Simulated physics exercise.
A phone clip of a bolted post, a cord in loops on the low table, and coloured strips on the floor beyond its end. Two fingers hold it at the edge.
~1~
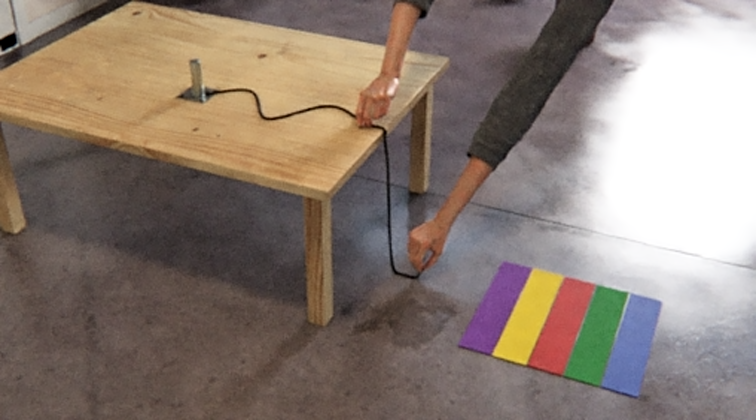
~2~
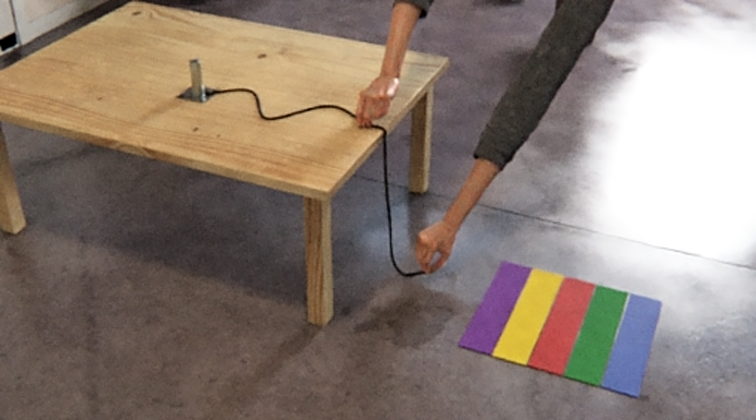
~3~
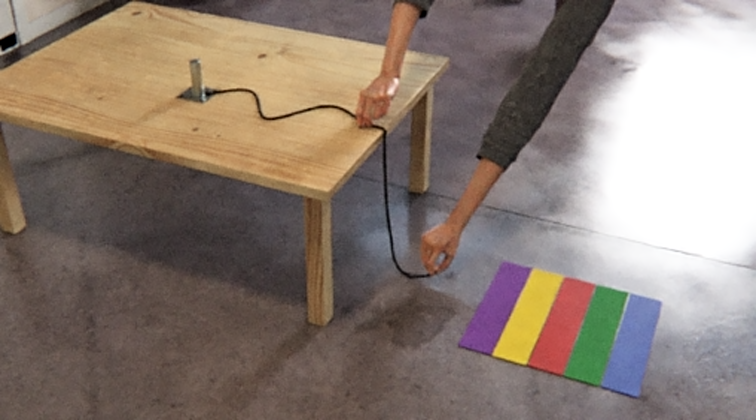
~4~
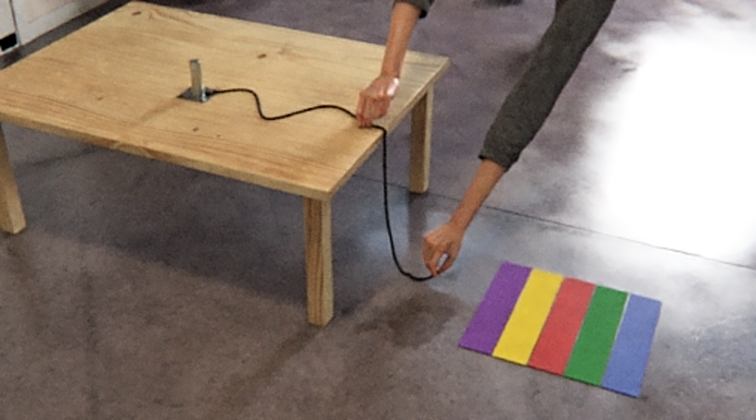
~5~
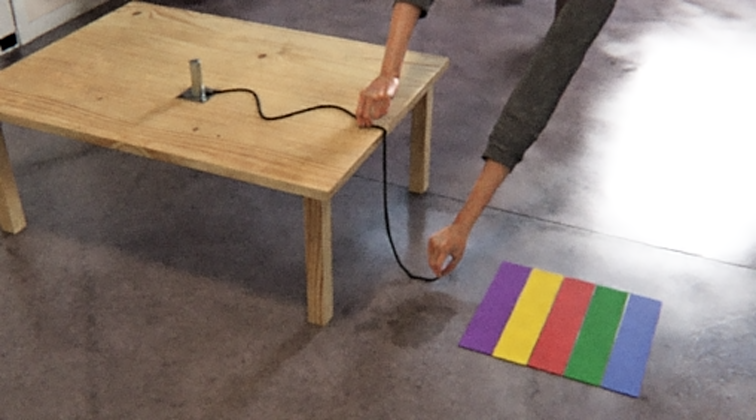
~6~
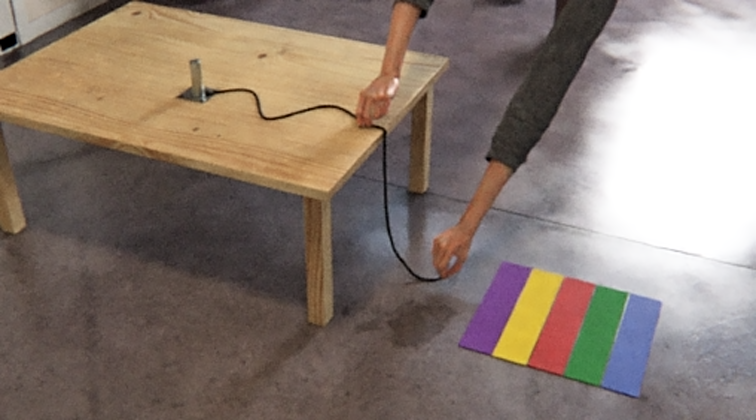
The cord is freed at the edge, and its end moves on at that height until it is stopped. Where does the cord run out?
It gets as far as the green strip.
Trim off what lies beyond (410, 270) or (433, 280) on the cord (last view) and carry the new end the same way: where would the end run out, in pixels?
Near (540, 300) and (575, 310).
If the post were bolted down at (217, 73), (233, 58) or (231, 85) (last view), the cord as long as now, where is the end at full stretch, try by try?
The places are (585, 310), (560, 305) and (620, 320).
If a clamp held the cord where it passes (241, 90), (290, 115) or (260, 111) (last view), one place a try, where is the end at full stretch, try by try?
Near (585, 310), (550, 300) and (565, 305).
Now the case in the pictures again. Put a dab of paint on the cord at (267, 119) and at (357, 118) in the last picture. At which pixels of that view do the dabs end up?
Near (307, 115) and (403, 150).
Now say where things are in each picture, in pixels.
In the first frame, end (422, 269); purple (483, 333); yellow (517, 343); red (552, 353); green (588, 363); blue (625, 373).
In the second frame, end (431, 271); cord through (240, 90) (264, 117) (326, 106) (381, 128) (387, 194) (392, 254).
In the third frame, end (435, 272).
In the fourth frame, end (437, 273); cord through (240, 90) (264, 117) (326, 106) (381, 128) (385, 193) (394, 254).
In the fifth frame, end (442, 274).
In the sixth frame, end (447, 275); cord through (240, 90) (264, 117) (326, 106) (381, 128) (385, 193) (397, 255).
Early on, end near (527, 297); over yellow.
Midway, end near (573, 309); over red.
At the end of the slack, end near (600, 316); over green. The green one.
